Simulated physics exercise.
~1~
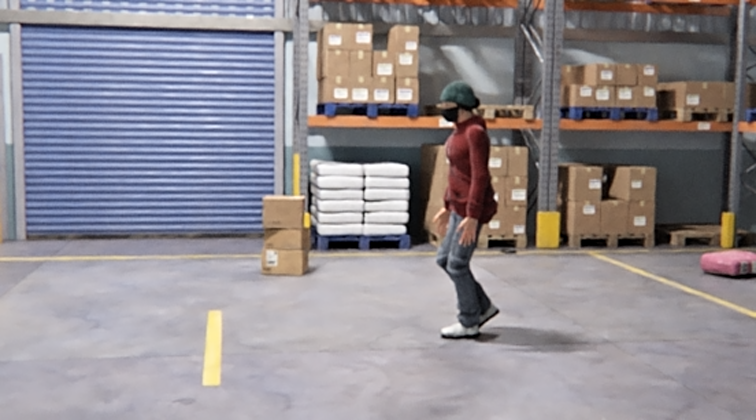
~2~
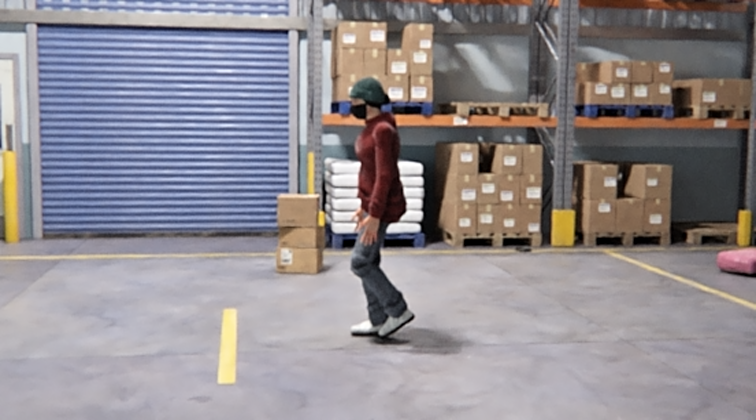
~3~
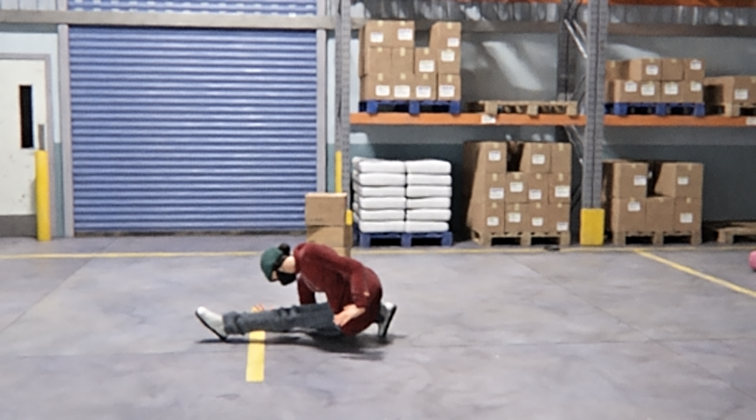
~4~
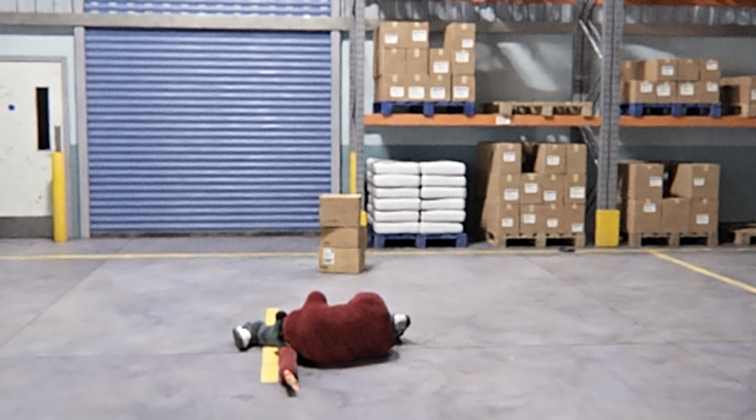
In a warehouse with a blue shutter and shelves of boxes, a person in a red hoodie and green cap walked left toward a yellow floor stripe, dropped low with one leg stretched forward, then slumped and lay crumpled on the floor by the stripe.
